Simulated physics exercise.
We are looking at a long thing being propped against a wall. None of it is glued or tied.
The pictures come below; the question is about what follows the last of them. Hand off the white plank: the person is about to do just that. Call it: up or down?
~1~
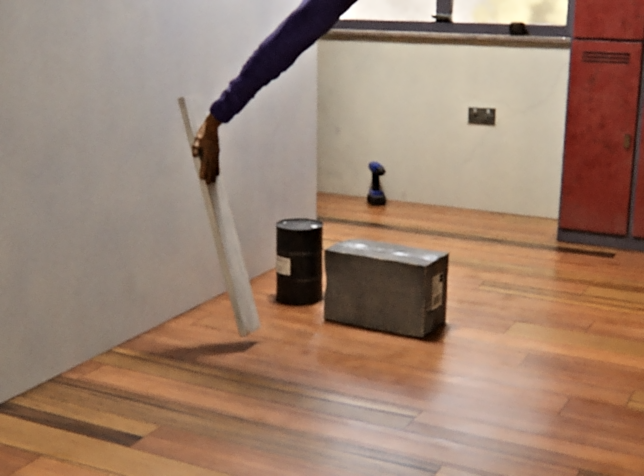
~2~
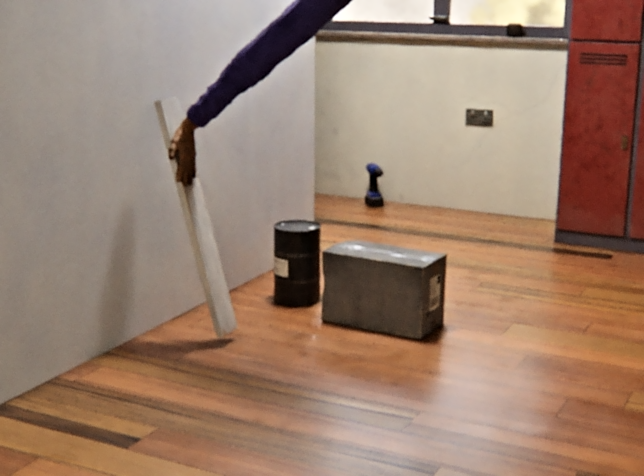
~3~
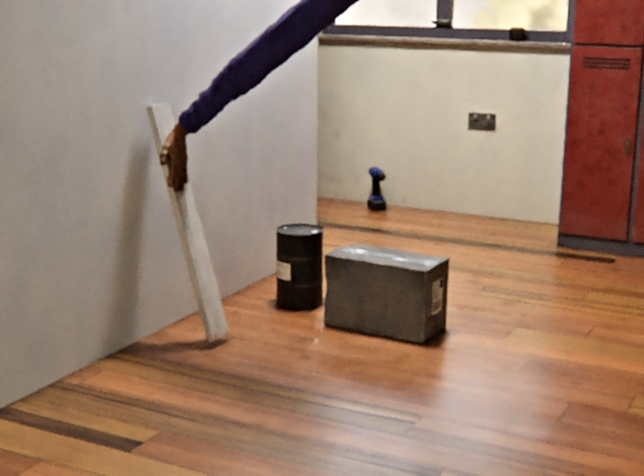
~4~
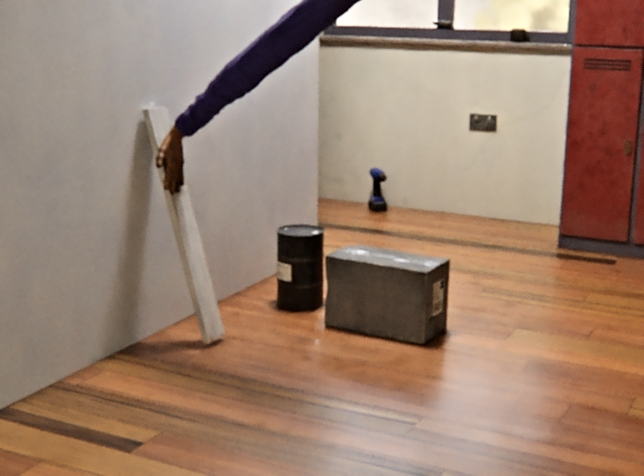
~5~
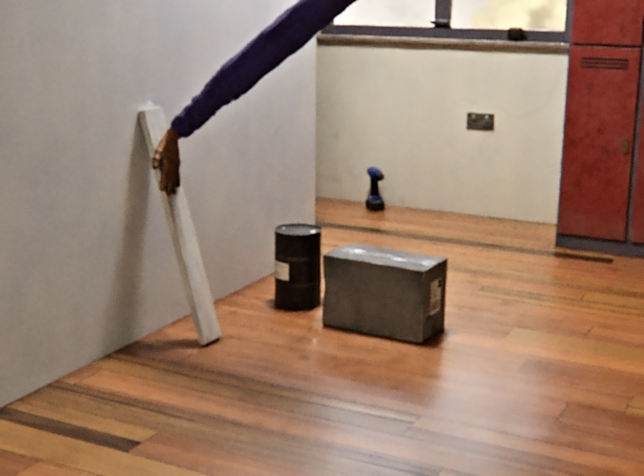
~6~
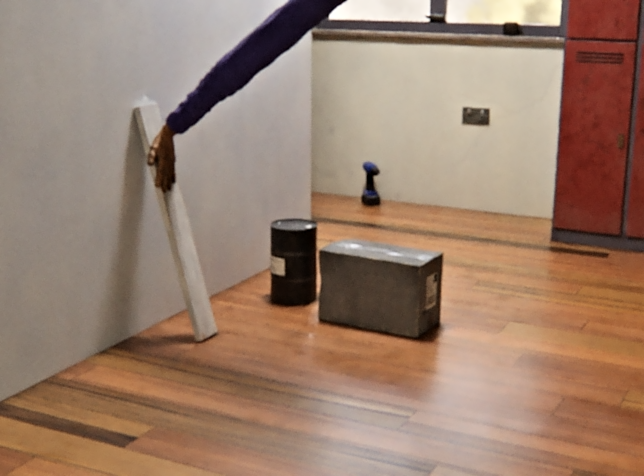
Up.
Then, 0.20 s past the last view, nothing moves.
Then, 0.70 s past the last view, white plank resting near (177, 223).
Finally, all 3 still in place. Final places as the last picture's camera would see them, white plank near (177, 223). The plank remains leaning.
